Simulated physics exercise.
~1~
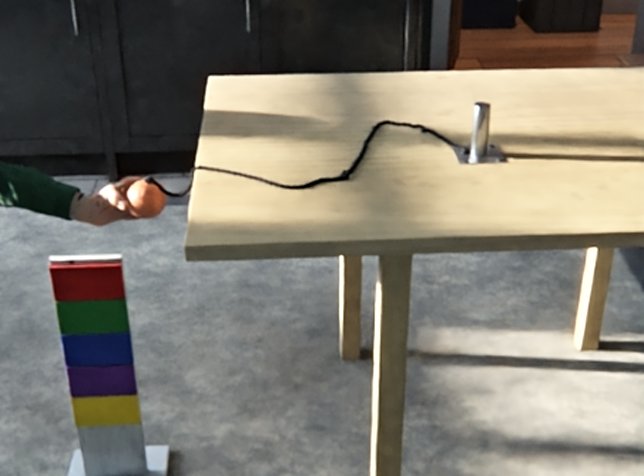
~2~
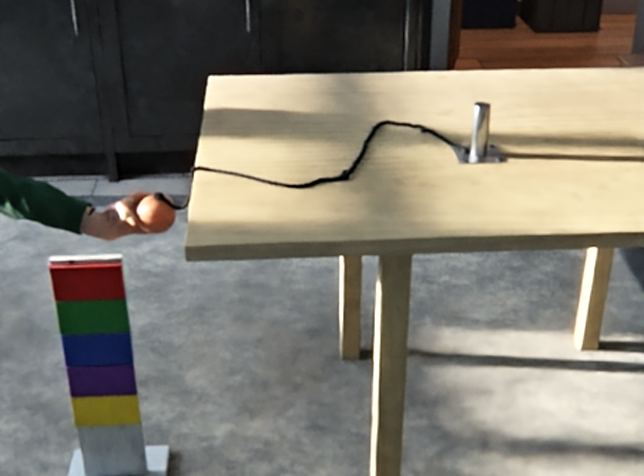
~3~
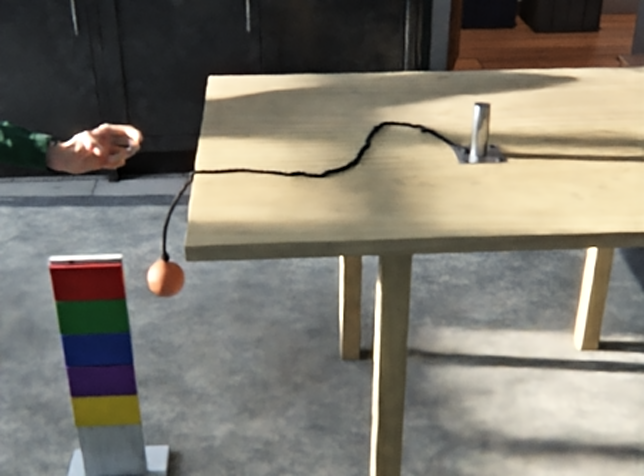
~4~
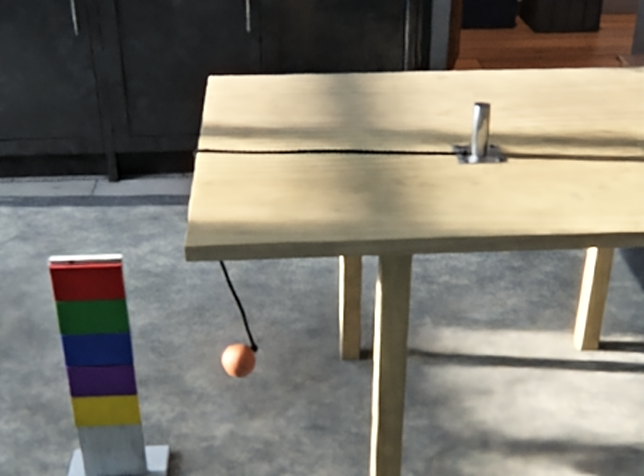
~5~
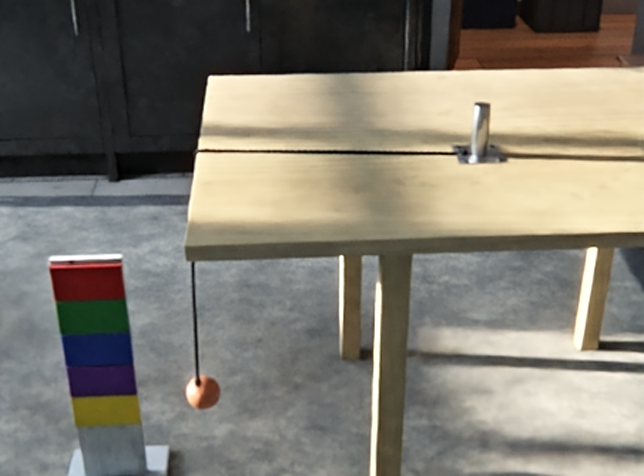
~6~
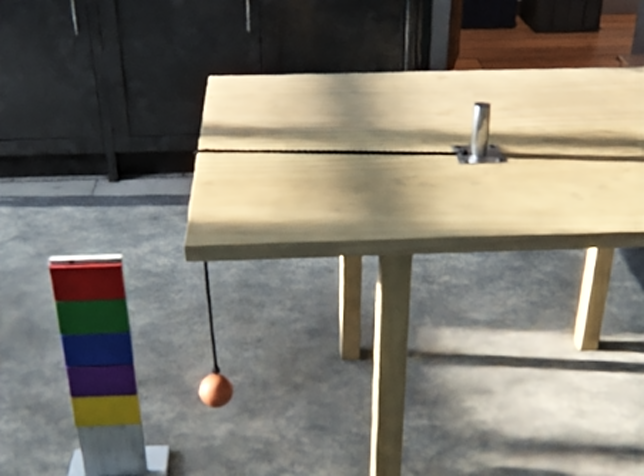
At first, a hand in a green sleeve holds a small orange ball on a slack black cord at the left edge of a wooden table, near an upright board striped red, green, blue, purple and yellow. The hand moves slightly right and down, then lets go and draws back as the ball drops. The cord pulls straight across the tabletop to a metal post, and the ball swings right beneath the table. It swings back left while dropping a little lower, then drifts slightly right. It ends hanging below the table edge, level with the yellow band.
